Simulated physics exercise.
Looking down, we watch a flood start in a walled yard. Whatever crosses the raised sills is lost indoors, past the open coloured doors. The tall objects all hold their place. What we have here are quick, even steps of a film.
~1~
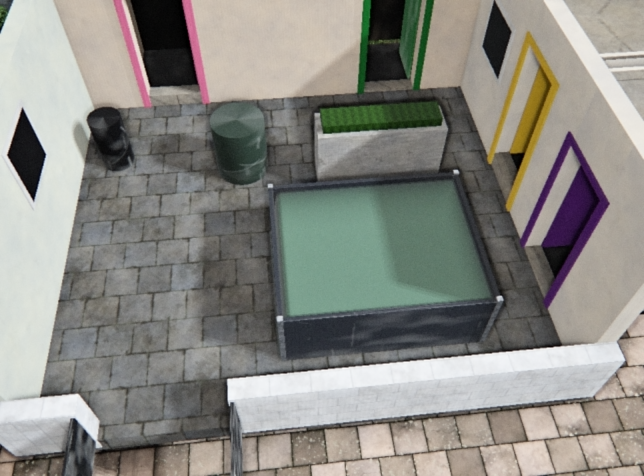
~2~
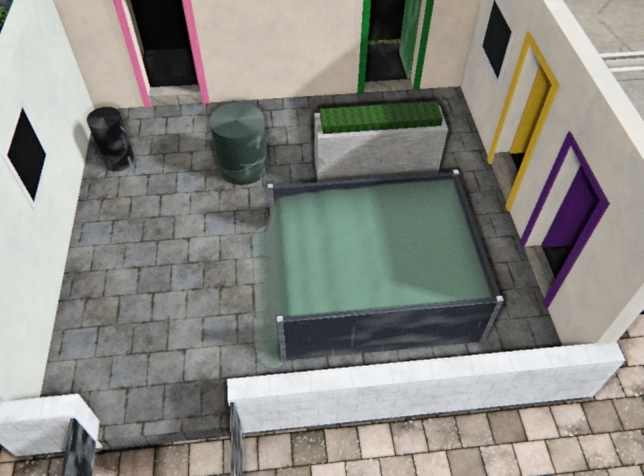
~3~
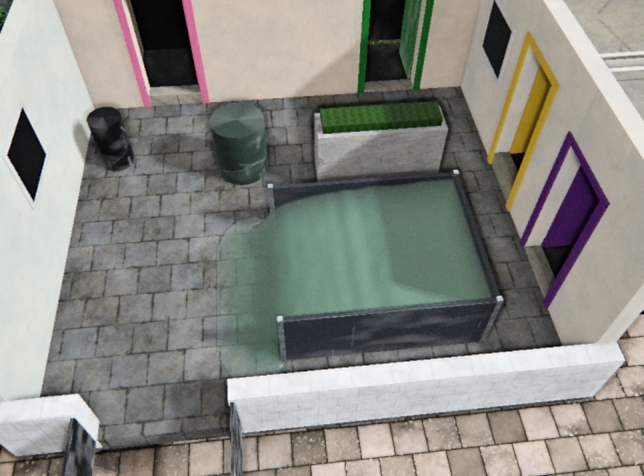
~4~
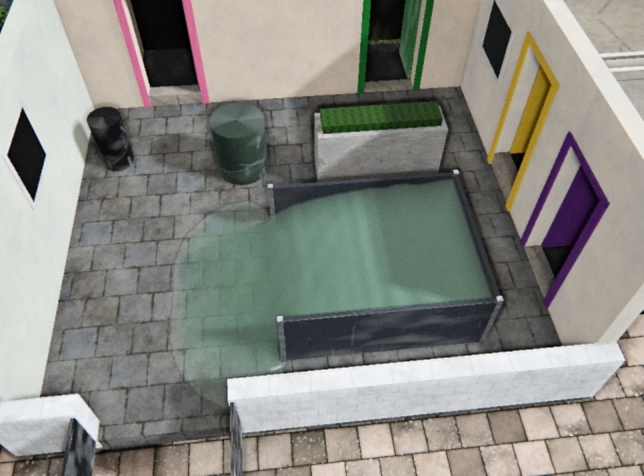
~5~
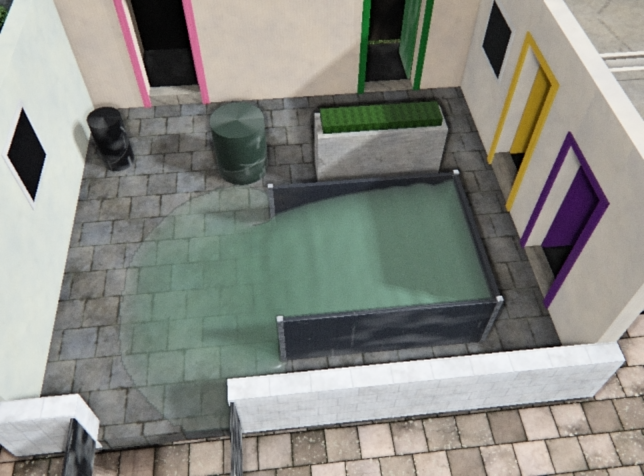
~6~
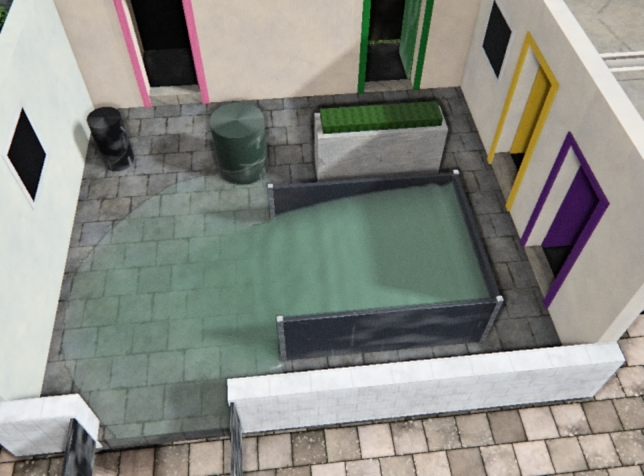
The clip opens on a paved, walled yard seen from above, where a dark-sided tank holds still, pale green water. Water then pours from the tank's open left side and fans out leftward across the paving in a widening, thinning sheet, spreading over much of the yard as the green barrel and planter stay put.
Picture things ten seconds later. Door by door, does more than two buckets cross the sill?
The pink door does not go over two buckets; the yellow door does not go over two buckets; the purple door does not go over two buckets; the green door goes over two buckets.
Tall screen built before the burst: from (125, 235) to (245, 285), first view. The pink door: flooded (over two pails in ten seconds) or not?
Note - pink door crosses the line.
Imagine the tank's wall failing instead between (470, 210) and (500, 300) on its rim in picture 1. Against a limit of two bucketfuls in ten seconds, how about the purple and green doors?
Here's my take: Purple door surpasses the limit, and green door surpasses the limit too.
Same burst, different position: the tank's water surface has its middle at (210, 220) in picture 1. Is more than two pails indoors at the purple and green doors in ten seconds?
Door by door, the purple door crosses the threshold, and the green door crosses the threshold.
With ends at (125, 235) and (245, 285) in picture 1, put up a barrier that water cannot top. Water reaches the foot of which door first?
In my view it's the pink-painted one.
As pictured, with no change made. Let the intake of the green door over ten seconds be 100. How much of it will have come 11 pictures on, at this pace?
Something like 0 in a hundred.
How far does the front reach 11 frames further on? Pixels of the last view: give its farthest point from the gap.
The farthest wet point should be near (95, 112).
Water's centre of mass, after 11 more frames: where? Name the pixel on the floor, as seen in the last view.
My guess is about (214, 280).
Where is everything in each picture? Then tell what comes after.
The first picture shows still water in the tank at (376, 243).
In the second picture, water pours out at (280, 275) and has run to (269, 227).
In the third picture, the front is at (240, 373), out from the gap at (280, 278).
In the fourth picture, the front is at a hidden place, out from the gap at (280, 280).
In the fifth picture, the front is at (134, 370), out from the gap at (280, 281).
In the sixth picture, the front is at (70, 346), out from the gap at (280, 281).
A moment on, water covers 40 % of the floor; the pink door not reached, the yellow door not reached, the purple door not reached, the green door not reached.
Next, water covers 45 % of the floor; the pink door not reached, the yellow door not reached, the purple door not reached, the green door not reached.
Then, water covers 55 % of the floor; the pink door wet at the sill, nothing in, the yellow door not reached, the purple door not reached, the green door not reached.
Later, water covers 90 % of the floor; the pink door under two buckets in, the yellow door wet at the sill, nothing in, the purple door wet at the sill, nothing in, the green door wet at the sill, nothing in.
In the end, water covers 100 % of the floor; the pink door under two buckets in, the yellow door wet at the sill, nothing in, the purple door under two buckets in, the green door over two buckets in.
